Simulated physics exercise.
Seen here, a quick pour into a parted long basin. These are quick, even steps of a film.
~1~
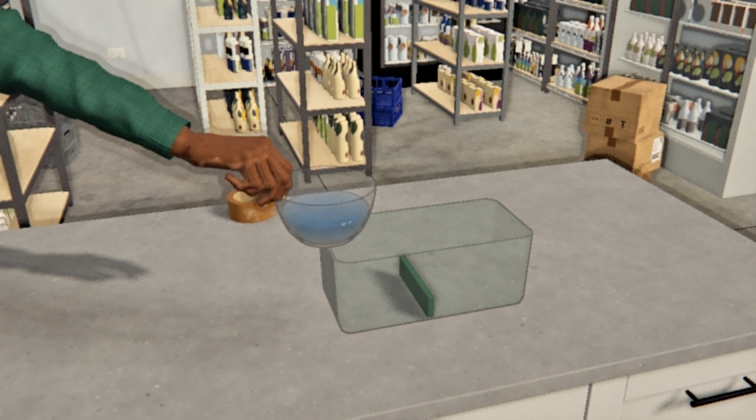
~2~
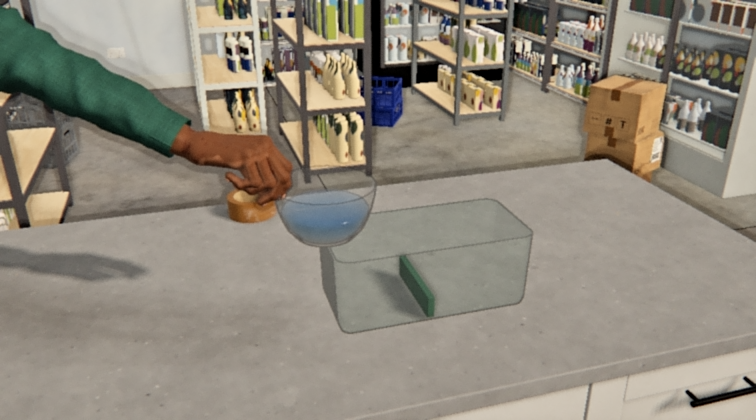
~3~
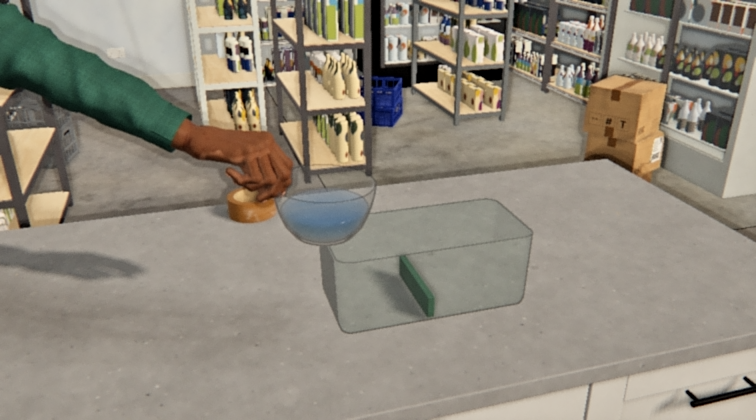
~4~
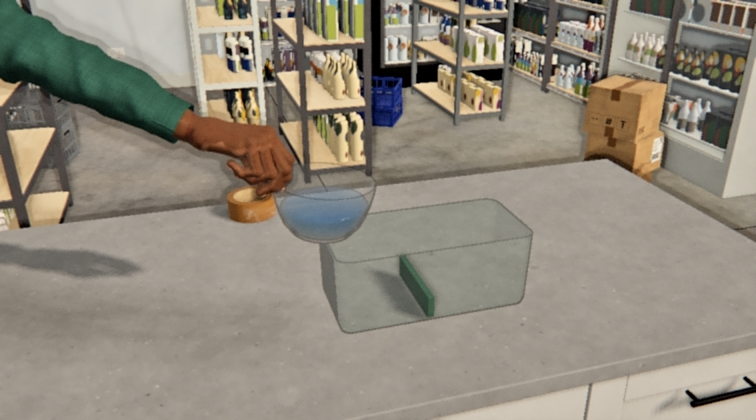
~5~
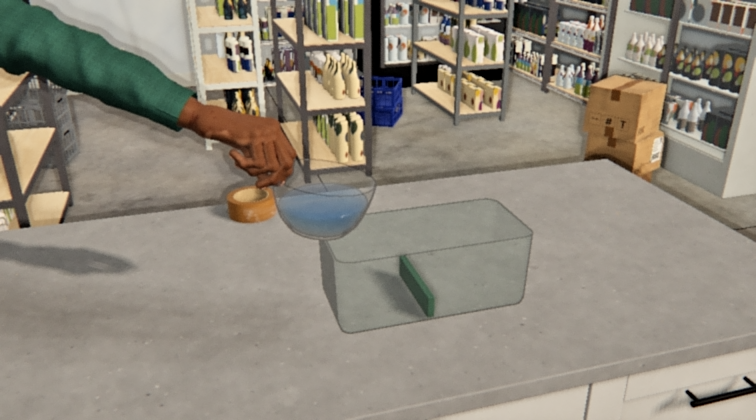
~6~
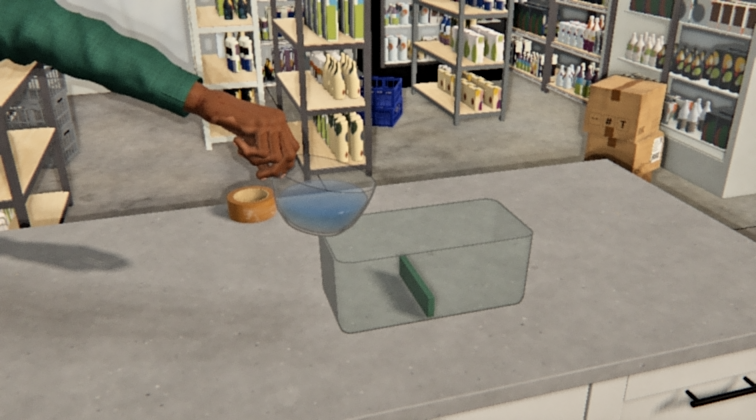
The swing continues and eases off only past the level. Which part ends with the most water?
Most lies in the right part.
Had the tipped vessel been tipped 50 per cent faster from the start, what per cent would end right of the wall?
Roughly 90 in a hundred.
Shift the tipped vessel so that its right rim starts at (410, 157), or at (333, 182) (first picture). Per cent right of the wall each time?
The first gives 95 %, the second 5 %.
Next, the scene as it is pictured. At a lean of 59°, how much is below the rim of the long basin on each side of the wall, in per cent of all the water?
The left part 5 per cent, the right part 0.
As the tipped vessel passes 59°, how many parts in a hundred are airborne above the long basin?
Some 20 per cent.
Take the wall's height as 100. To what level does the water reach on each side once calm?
Left about 10, right about 50.
A moment on, the tilt is 59° and 76 per cent is still to pour, 4 is left of the wall and 0 right of it.
Next, the tilt is 87° and 15 per cent is still to pour, 10 is left of the wall and 55 right of it.
Then the tilt is 94° and 0 per cent is still to pour, 11 is left of the wall and 88 right of it.
Later the tilt is 94° and 0 per cent is still to pour, 11 is left of the wall and 88 right of it.
At rest 11 per cent lies left of the wall, 88 right of it and 0 outside.
